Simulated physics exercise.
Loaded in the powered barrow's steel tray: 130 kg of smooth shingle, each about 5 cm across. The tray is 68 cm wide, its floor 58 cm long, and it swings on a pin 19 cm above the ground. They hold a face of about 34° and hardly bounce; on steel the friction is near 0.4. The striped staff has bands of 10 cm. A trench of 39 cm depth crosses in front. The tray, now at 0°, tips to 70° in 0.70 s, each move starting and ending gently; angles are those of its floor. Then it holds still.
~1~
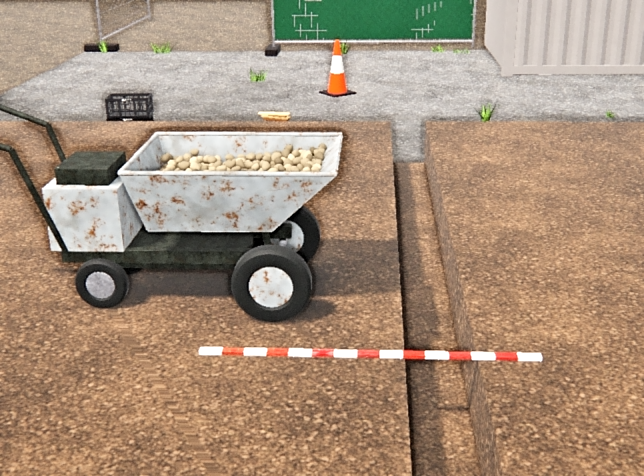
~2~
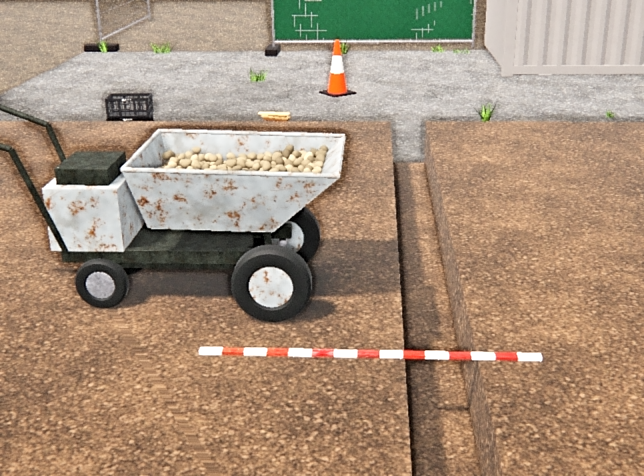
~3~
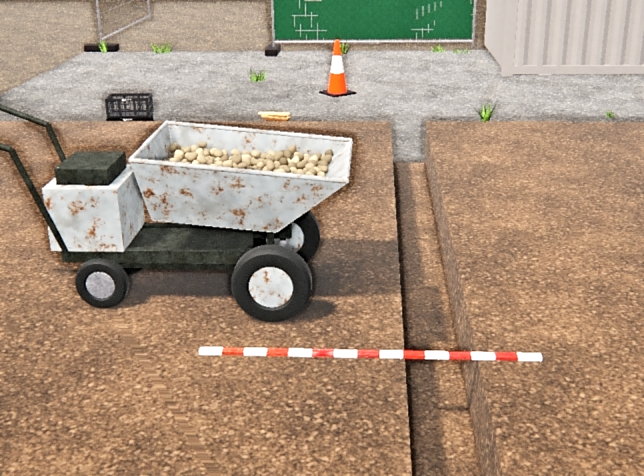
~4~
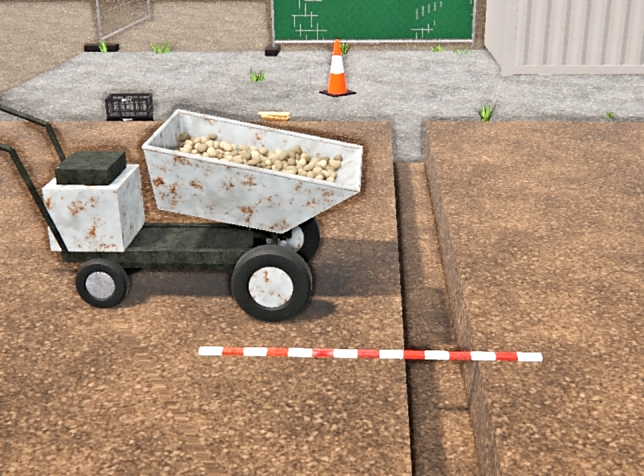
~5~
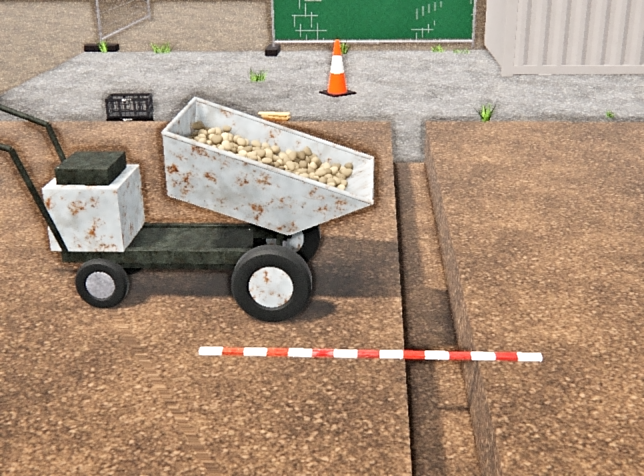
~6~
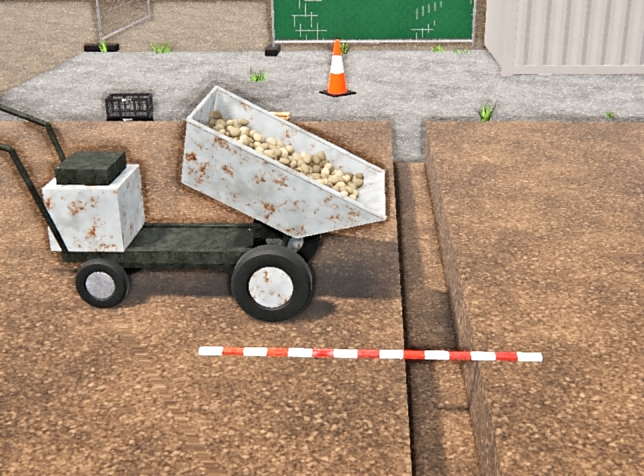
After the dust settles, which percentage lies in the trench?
Some 84 per cent of it.
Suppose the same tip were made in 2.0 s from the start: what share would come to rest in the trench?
Then about 95 per cent.
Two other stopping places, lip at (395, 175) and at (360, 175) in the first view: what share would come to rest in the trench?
About 20 and 60 per cent.
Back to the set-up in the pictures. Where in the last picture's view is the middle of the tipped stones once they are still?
Their middle is at about (439, 343).
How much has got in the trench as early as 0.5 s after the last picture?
Some 30 per cent.
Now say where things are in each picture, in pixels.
In the first picture, the tray is at 0°, its lip at (336, 174); the top of the load is at (311, 153).
In the second picture, the tray is at 1°, its lip at (339, 176); the top of the load is at (296, 155).
The third picture shows lip at (347, 181), floor tilted 5°, highest stones at (203, 151).
The fourth picture shows lip at (359, 190), floor tilted 12°, highest stones at (199, 143).
In the fifth picture, the tray is at 19°, its lip at (373, 203); the top of the load is at (209, 133).
The sixth picture shows lip at (385, 218), floor tilted 28°, highest stones at (217, 124).
Then, 0.2 s after the last picture the floor is at 59°, 100 % in the tray; the foremost stones are at (394, 248).
Then, 0.5 s after the last picture the floor is at 70°, 69 % in the tray, 31 % in the trench; the foremost stones are at (463, 284).
Then, 0.8 s after the last picture the floor is at 70°, 8 % in the tray, 75 % in the trench, 16 % past the trench; the foremost stones are at (597, 292).
Then, 2.8 s after the last picture the floor is at 70°, 0 % in the tray, 84 % in the trench, 16 % past the trench; the foremost stones are past the picture's edge.
